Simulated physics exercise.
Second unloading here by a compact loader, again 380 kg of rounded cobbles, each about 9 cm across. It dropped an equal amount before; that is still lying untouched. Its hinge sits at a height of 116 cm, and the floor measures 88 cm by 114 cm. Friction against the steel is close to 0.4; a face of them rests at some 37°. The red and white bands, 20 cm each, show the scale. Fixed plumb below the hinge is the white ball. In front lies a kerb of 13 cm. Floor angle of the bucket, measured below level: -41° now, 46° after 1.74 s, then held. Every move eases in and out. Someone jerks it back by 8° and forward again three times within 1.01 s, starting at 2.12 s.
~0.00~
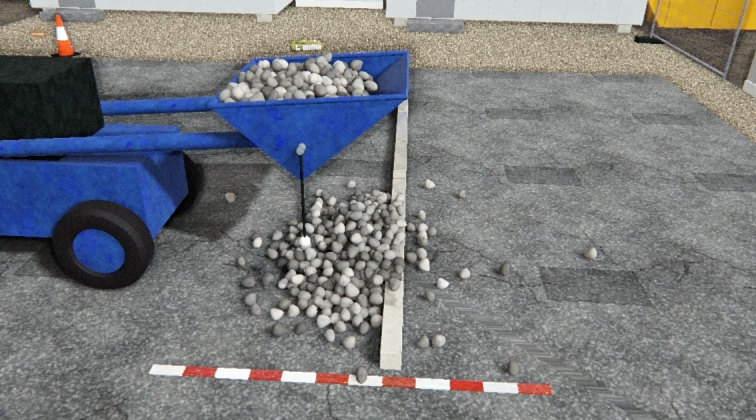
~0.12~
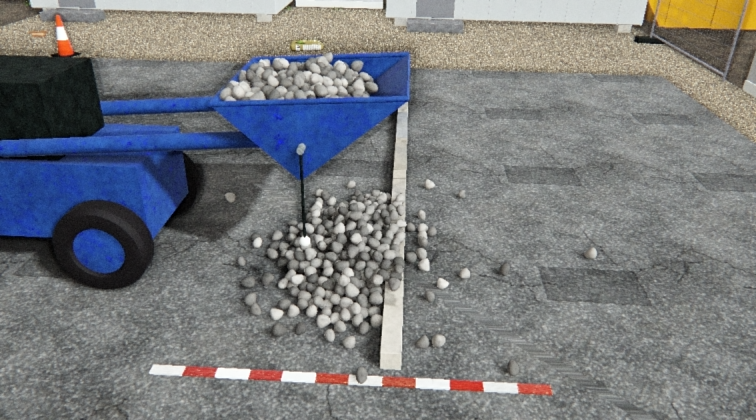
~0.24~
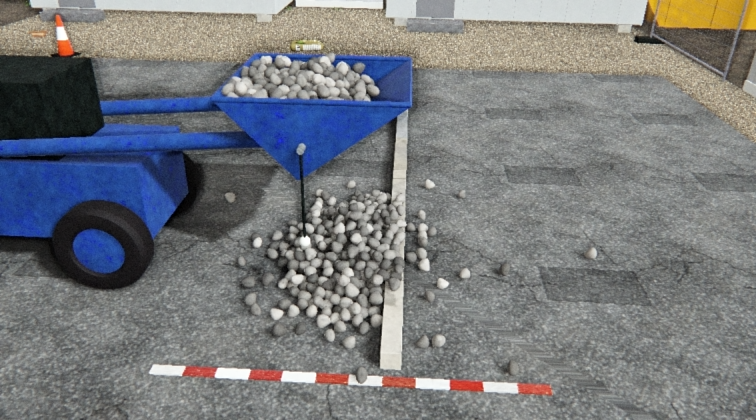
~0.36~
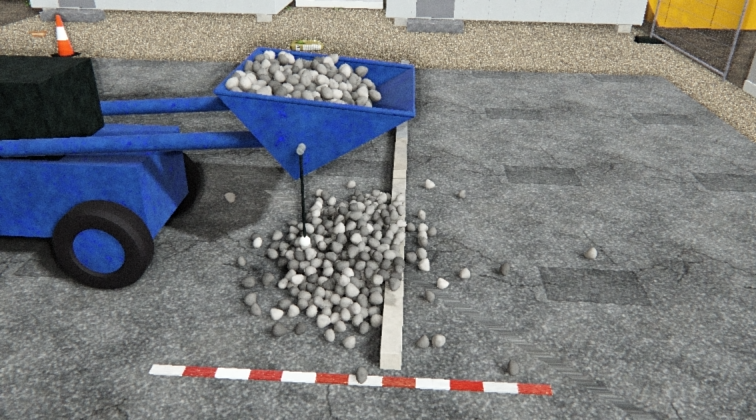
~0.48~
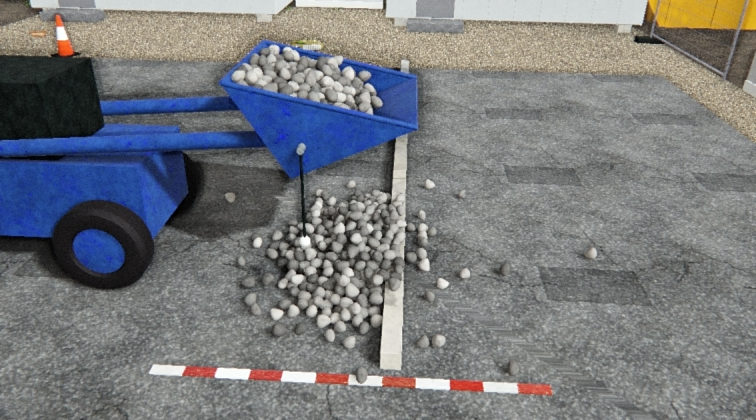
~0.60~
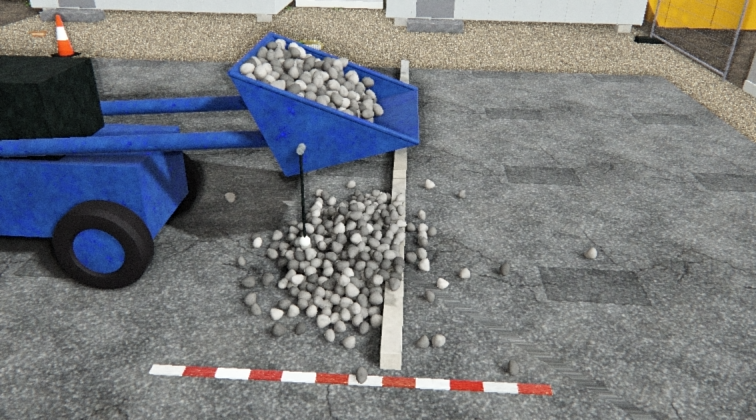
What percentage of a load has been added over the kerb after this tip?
88 %.
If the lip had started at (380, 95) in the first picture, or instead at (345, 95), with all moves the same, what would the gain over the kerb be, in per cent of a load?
Roughly 65 and 30 per cent, in that order.
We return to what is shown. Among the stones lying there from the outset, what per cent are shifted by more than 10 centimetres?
About 5 per cent.
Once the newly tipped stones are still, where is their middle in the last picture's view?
They come to rest centred about (446, 252).
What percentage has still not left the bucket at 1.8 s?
Around 15 in a hundred.
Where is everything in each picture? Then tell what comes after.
In the first picture, the bucket is at -41°, its lip at (407, 97); the top of the load is at (315, 67). The earlier load is highest near (359, 222), 27 cm above ground level, 96 % on this side of the kerb, 4 % over the kerb.
In the second picture, the bucket is at -40°, its lip at (408, 99); the top of the load is at (310, 65); the stones move at 0.1 m/s on average.
The third picture shows lip at (411, 105), floor tilted -36°, highest stones at (293, 65); the stones move at 0.2 m/s on average.
The fourth picture shows lip at (414, 115), floor tilted -31°, highest stones at (282, 64); the stones move at 0.2 m/s on average.
In the fifth picture, the bucket is at -25°, its lip at (417, 128); the top of the load is at (272, 57); the stones move at 0.3 m/s on average.
In the sixth picture, the bucket is at -17°, its lip at (419, 143); the top of the load is at (275, 51); the stones move at 0.3 m/s on average.
After 1.3 s the floor is at 32°; in per cent of one load, 93 in the bucket, 101 on this side of the kerb, 6 over the kerb; the foremost stones are at (481, 270).
After 1.8 s the floor is at 46°; in per cent of one load, 13 in the bucket, 121 on this side of the kerb, 66 over the kerb; the foremost stones are at (523, 249).
After 3.6 s the floor is at 46°; in per cent of one load, 0 in the bucket, 108 on this side of the kerb, 92 over the kerb; the foremost stones are at (630, 246).
After 6.2 s the floor is at 46°; in per cent of one load, 0 in the bucket, 108 on this side of the kerb, 92 over the kerb; the foremost stones are at (630, 246). Net gain over the kerb, 88.
